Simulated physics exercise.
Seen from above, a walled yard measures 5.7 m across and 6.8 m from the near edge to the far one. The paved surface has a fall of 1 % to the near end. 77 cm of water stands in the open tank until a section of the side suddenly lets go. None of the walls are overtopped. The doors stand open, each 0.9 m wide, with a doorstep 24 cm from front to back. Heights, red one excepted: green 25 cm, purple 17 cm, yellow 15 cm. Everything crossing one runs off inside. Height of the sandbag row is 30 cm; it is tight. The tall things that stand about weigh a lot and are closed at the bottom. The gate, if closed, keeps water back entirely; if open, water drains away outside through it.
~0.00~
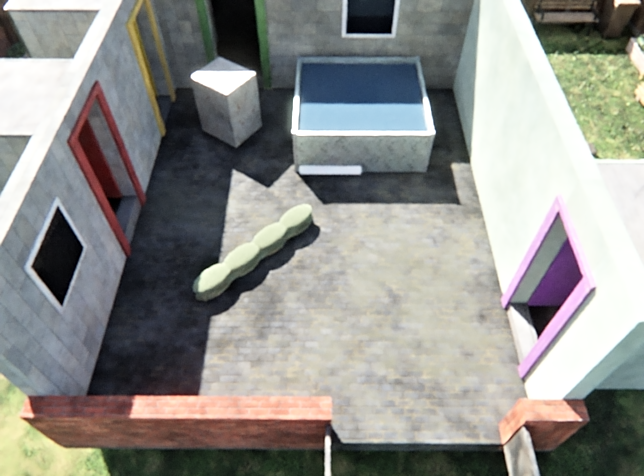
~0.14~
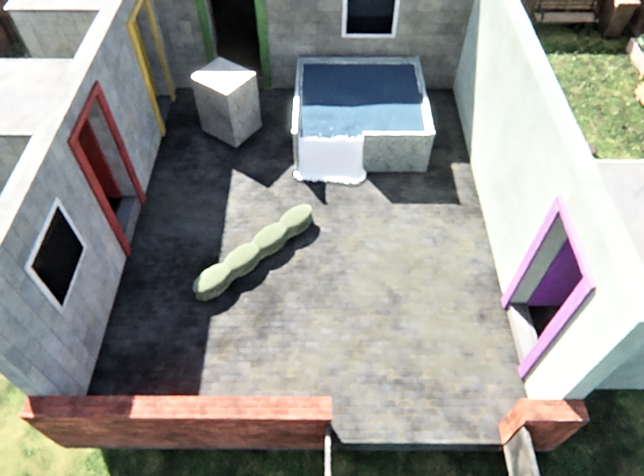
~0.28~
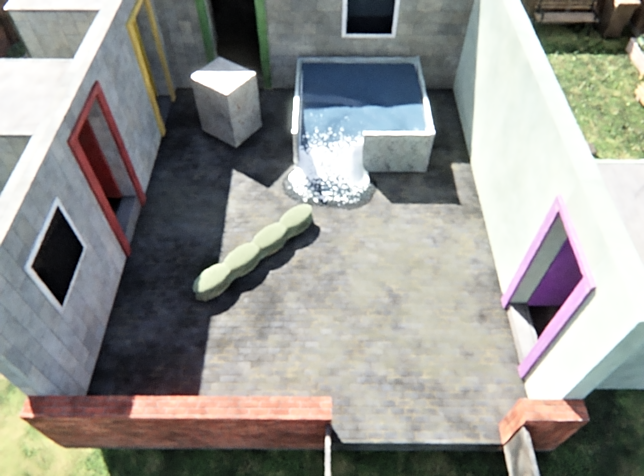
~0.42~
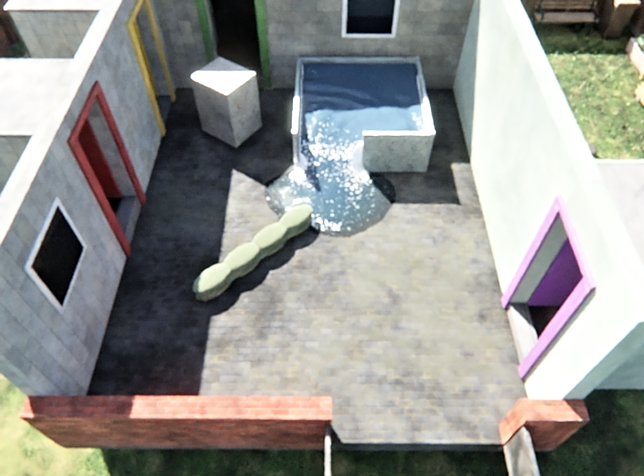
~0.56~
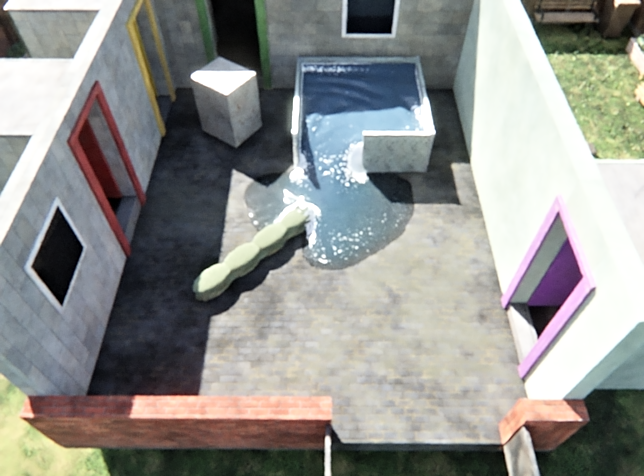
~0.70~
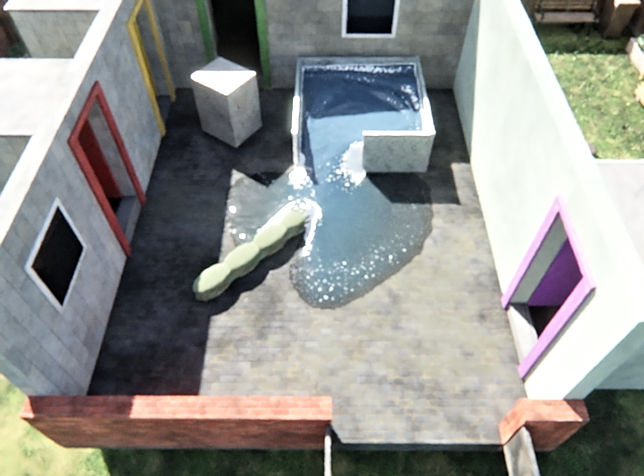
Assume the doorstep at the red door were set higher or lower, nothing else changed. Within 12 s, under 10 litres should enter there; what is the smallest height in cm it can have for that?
Around 19 cm.
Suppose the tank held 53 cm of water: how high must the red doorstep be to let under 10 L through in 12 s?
Roughly 12.0 centimetres.
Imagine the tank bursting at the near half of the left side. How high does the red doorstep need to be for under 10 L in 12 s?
Then it needs around 29 cm.
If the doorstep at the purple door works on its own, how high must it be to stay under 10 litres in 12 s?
At purple, about 12.0 cm.
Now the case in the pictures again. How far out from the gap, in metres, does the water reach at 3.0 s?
Around 5.4 m from the gap.
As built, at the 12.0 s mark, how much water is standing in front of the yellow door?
About 3.0 cm.
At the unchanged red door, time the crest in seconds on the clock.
Around 2.0 s.
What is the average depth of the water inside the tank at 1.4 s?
About 53 cm.
After 1.4 s water covers 45 % of the floor, deepest (49 cm) near (303, 213); it has not reached the red door.
After 3.0 s water covers 65 % of the floor, deepest (35 cm) near (80, 421); 15 cm at the red door, 1 litre in over its 26 cm doorstep.
After 12.0 s water covers 95 % of the floor, deepest (11 cm) near (512, 423); 4 cm at the red door, 1 litre in over its 26 cm doorstep.
At the red door as built, the water arrived by 1.7 s and peaked near 20 cm at 2.0 s.
With a doorstep of 16 cm, 20 litres would have come in within the 12 s; with 21.5 cm, 5 litres. So under 10 litres takes about 19 cm.
